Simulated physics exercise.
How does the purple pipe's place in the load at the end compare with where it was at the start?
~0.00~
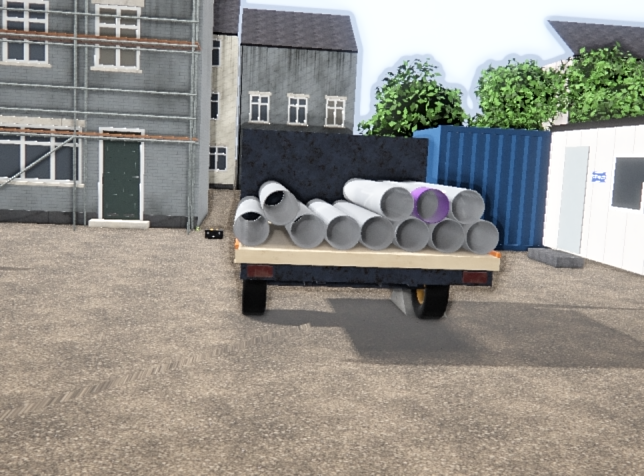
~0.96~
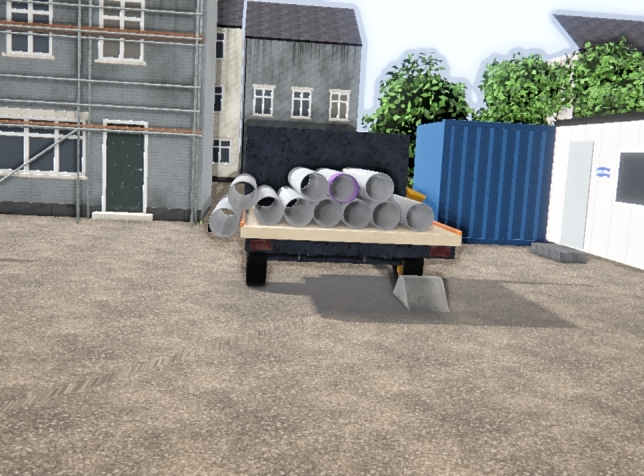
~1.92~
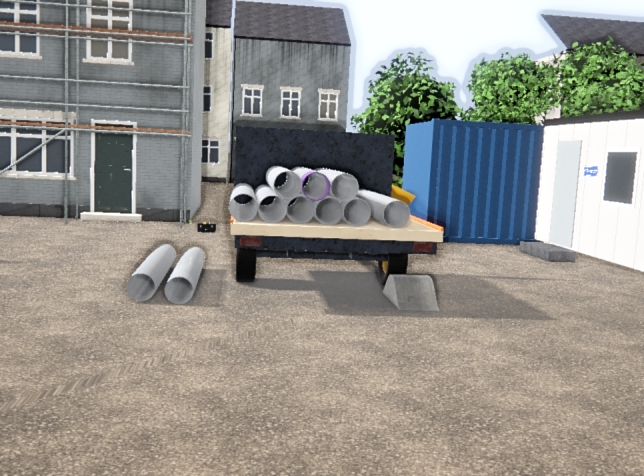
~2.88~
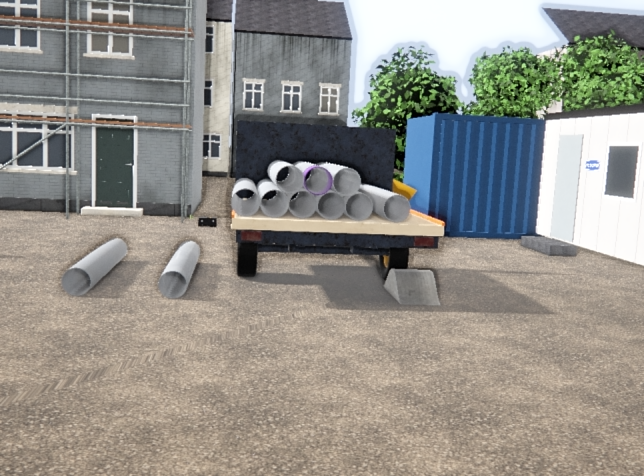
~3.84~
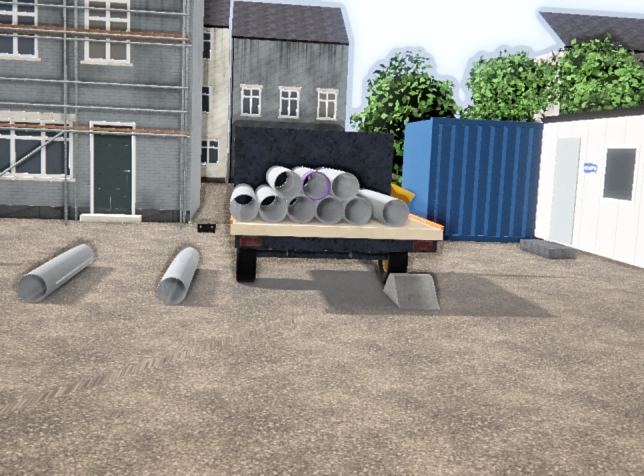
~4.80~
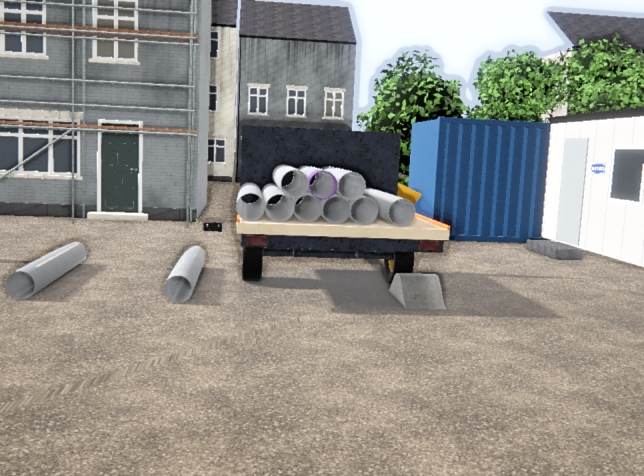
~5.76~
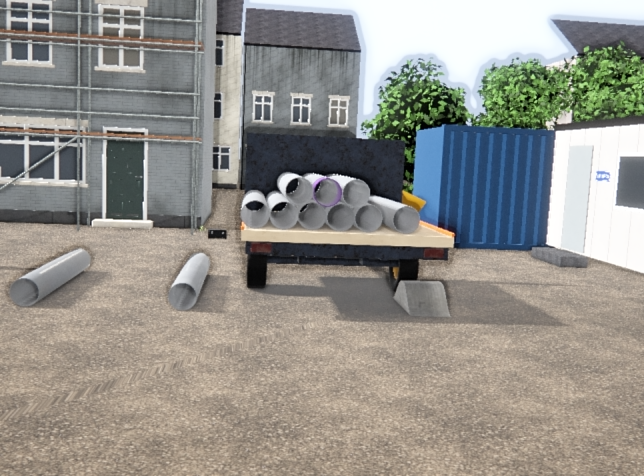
It starts towards the right of the load and ends further left, near the middle of the upper row, still resting on other pipes.
